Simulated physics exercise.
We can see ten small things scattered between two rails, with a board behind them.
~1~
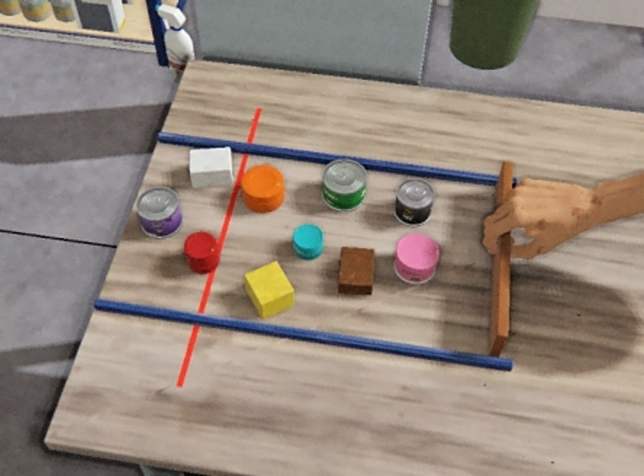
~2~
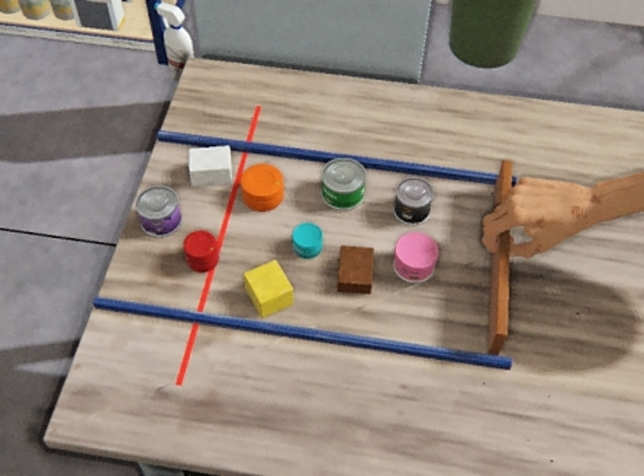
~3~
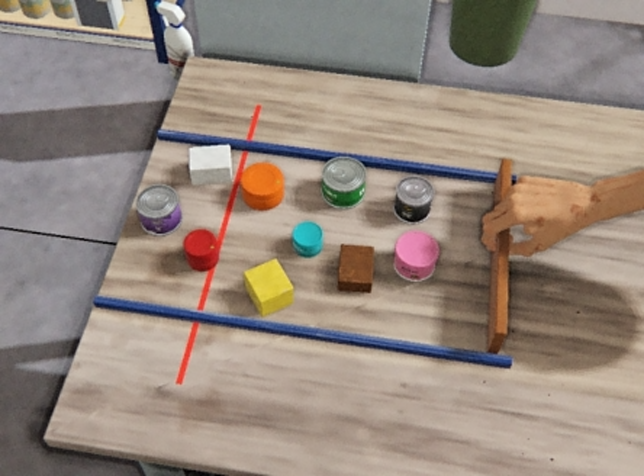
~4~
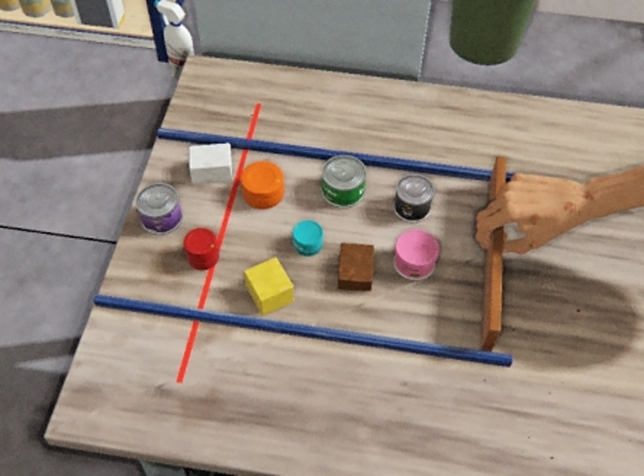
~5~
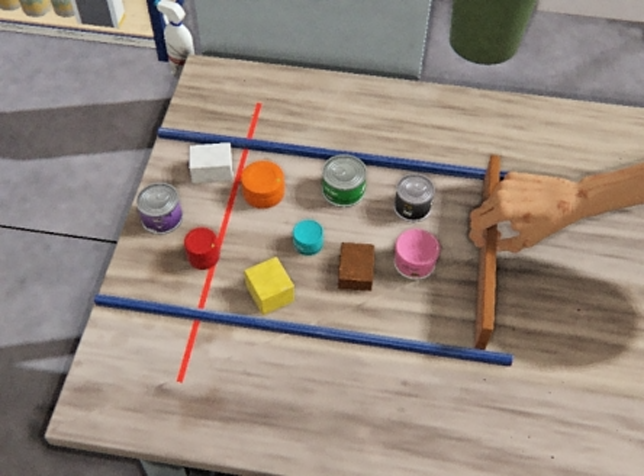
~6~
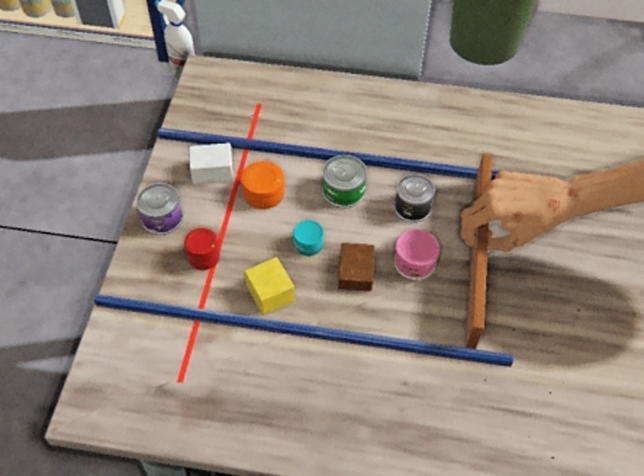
A hand gripped a wooden board at the right of a table and slid it slightly left between two blue rails, while the colourful tins, lids and blocks near a red line stayed still.
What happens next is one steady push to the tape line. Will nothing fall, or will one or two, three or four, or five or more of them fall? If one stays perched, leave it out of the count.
Nothing slips off.
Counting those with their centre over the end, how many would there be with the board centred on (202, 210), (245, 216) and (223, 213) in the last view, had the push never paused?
1, 0 and 0.
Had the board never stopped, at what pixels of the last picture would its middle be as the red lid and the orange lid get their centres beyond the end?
Its middle is about (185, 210) and about (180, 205).
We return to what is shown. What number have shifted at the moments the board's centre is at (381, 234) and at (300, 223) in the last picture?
Answer - first 4, then 7.
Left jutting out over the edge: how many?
The figure is 1.
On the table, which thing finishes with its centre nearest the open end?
Ending up nearest is the purple tin.
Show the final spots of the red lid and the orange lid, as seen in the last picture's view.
The first ends close to (153, 249), the second close to (176, 196).
Early on, none off yet; purple tin at rest near (160, 209); white block at rest near (211, 163); red lid at rest near (202, 249).
Finally, the number that fall off is zero.
